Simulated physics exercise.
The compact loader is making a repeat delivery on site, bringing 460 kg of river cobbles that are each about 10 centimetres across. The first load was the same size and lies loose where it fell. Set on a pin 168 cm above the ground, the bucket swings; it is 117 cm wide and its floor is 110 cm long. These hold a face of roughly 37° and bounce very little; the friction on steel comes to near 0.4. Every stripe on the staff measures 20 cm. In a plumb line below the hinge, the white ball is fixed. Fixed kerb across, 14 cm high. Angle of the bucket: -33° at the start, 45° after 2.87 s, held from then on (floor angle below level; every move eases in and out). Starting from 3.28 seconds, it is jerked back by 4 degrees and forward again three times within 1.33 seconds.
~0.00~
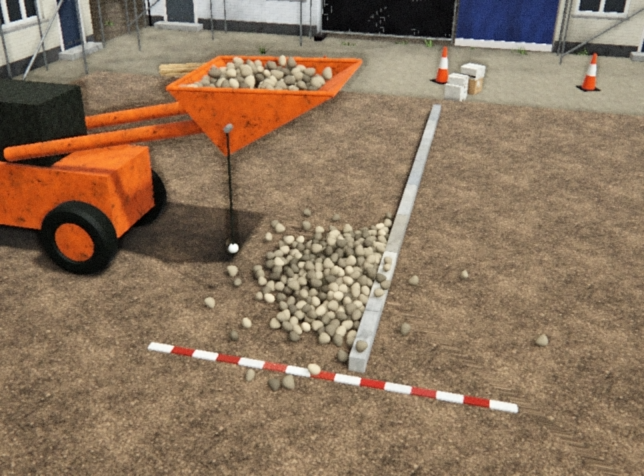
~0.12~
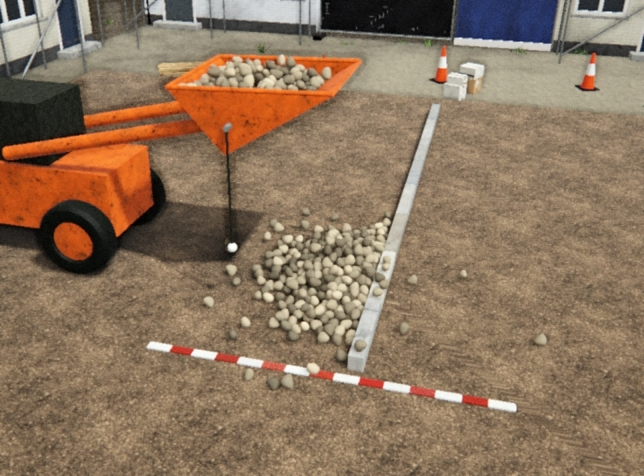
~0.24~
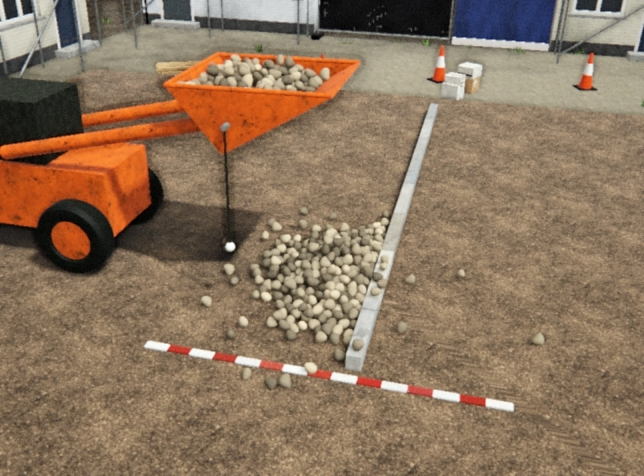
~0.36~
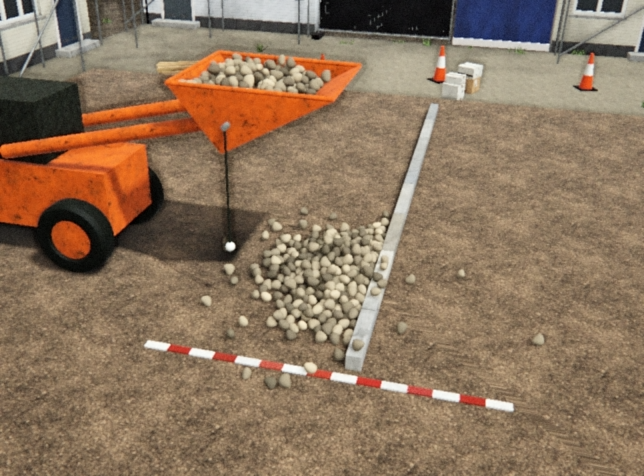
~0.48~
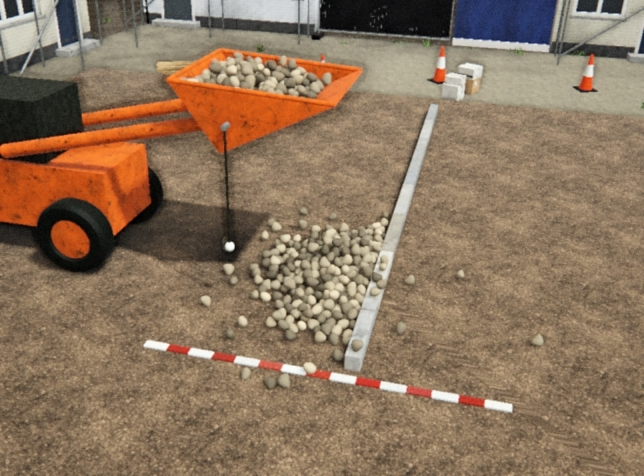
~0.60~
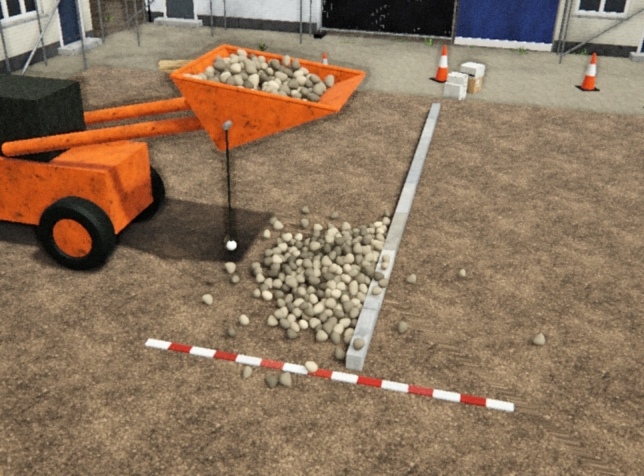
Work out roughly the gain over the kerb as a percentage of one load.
Close to 37 parts in a hundred.
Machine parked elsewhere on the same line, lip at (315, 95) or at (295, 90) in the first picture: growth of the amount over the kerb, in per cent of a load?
I'd say close to 20 per cent for one and close to 5 per cent for the other, in that order.
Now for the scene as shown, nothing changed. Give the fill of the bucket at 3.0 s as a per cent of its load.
About 0 per cent is held.
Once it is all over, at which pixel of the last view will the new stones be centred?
Around (366, 267) in the last picture.
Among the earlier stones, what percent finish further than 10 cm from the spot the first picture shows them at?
The answer is about 5 per cent.
After 2.2 s the floor is at 33°; in per cent of one load, 84 in the bucket, 114 on this side of the kerb, 1 over the kerb; the foremost stones are at (417, 289).
After 3.0 s the floor is at 45°; in per cent of one load, 0 in the bucket, 174 on this side of the kerb, 26 over the kerb; the foremost stones are at (475, 289).
After 5.1 s the floor is at 45°; in per cent of one load, 0 in the bucket, 162 on this side of the kerb, 38 over the kerb; the foremost stones are at (525, 331).
After 7.9 s the floor is at 45°; in per cent of one load, 0 in the bucket, 162 on this side of the kerb, 38 over the kerb; the foremost stones are at (525, 331). Net gain over the kerb, 37.
